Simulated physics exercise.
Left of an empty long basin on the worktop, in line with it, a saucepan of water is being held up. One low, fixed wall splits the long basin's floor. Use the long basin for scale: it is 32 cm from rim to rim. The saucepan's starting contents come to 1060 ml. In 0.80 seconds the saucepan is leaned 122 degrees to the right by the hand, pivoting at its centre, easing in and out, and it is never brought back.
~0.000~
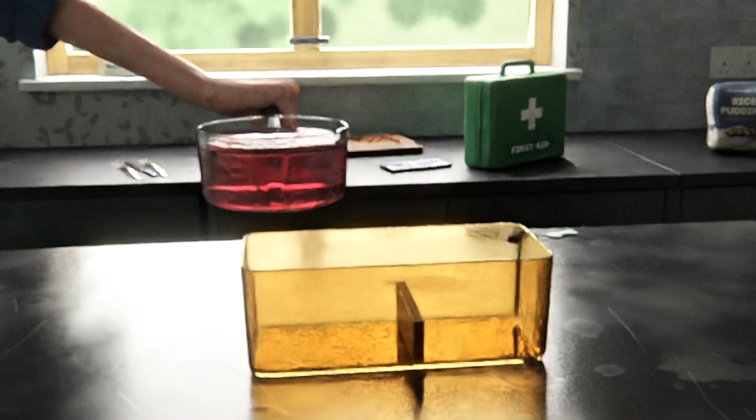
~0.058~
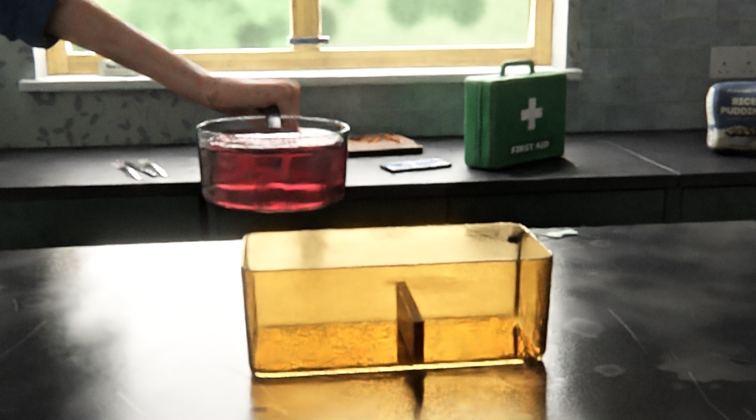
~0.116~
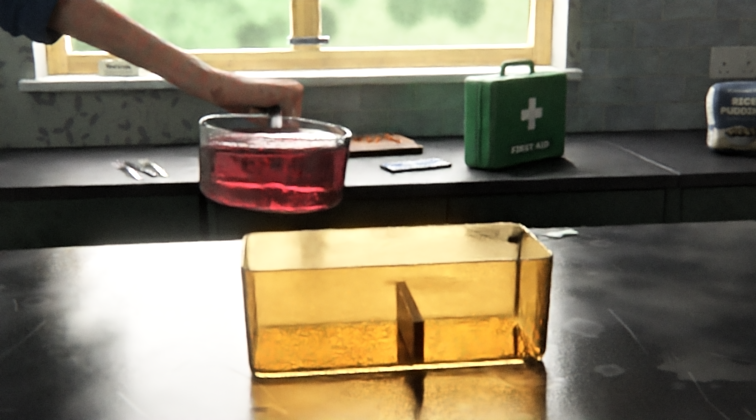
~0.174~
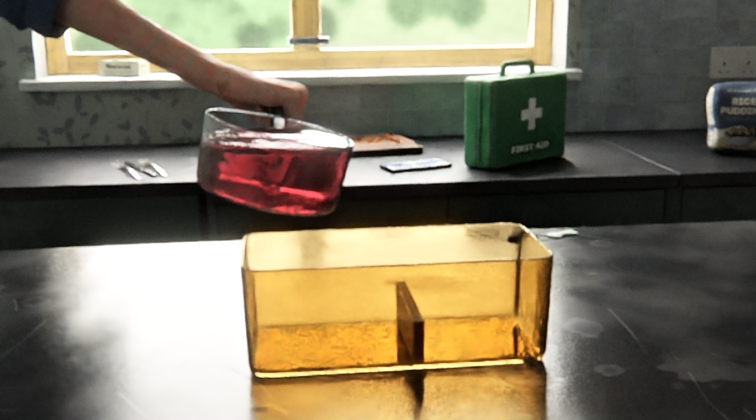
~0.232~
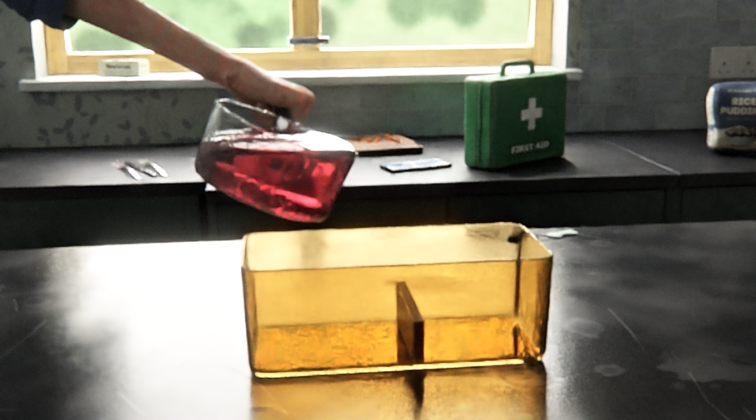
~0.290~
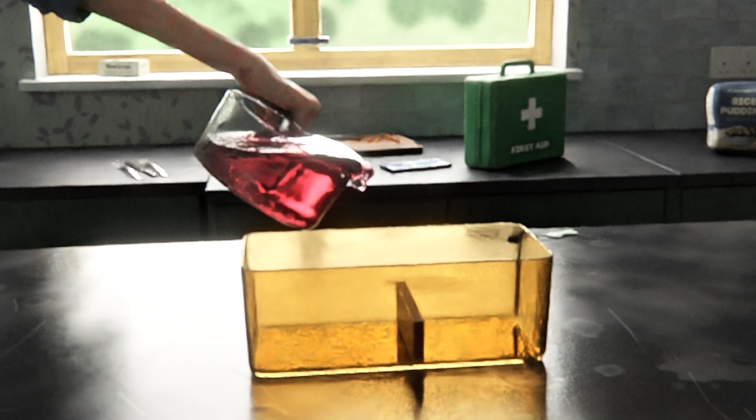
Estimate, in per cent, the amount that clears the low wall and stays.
Roughly 25 percent.
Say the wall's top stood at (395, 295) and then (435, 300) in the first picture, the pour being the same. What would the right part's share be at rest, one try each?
It comes to 35 per cent, and then 15 per cent.
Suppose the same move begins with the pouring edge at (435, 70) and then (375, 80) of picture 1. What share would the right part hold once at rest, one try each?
70 then 55 %.
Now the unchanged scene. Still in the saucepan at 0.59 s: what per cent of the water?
I'd estimate some 16 % remains.
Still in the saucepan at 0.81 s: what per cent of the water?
Near 1 in a hundred.
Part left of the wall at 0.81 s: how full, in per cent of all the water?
That share comes to around 64 in a hundred.
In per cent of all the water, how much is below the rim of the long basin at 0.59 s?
Some 68 per cent.
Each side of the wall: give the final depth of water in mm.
Final reading - left some 30 mm, right some 14 mm.
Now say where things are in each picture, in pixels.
In the first picture, tilt 0°; pouring edge (346, 127); surface from (201, 140) to (344, 136); the long basin's rim runs from (243, 253) to (537, 241); the wall's top is at (409, 301).
In the second picture, tilt 2°; pouring edge (347, 129); surface from (201, 140) to (344, 137).
In the third picture, tilt 6°; pouring edge (349, 135); surface from (203, 138) to (346, 139).
In the fourth picture, tilt 14°; pouring edge (352, 145); surface from (205, 138) to (349, 141).
In the fifth picture, tilt 24°; pouring edge (353, 158); surface from (203, 139) to (352, 150); 2 per cent is over the edge.
In the sixth picture, tilt 35°; pouring edge (352, 174); surface from (201, 139) to (339, 158); 8 per cent is over the edge.
By 0.59 s the tilt is 103° and 15 per cent is still to pour, 47 is left of the wall and 21 right of it.
By 0.81 s the tilt is 122° and 1 per cent is still to pour, 63 is left of the wall and 23 right of it.
By 1.05 s the tilt is 122° and 0 per cent is still to pour, 67 is left of the wall and 25 right of it.
By 1.30 s the tilt is 122° and 0 per cent is still to pour, 67 is left of the wall and 25 right of it.
At rest 67 per cent lies left of the wall, 25 right of it and 8 outside.
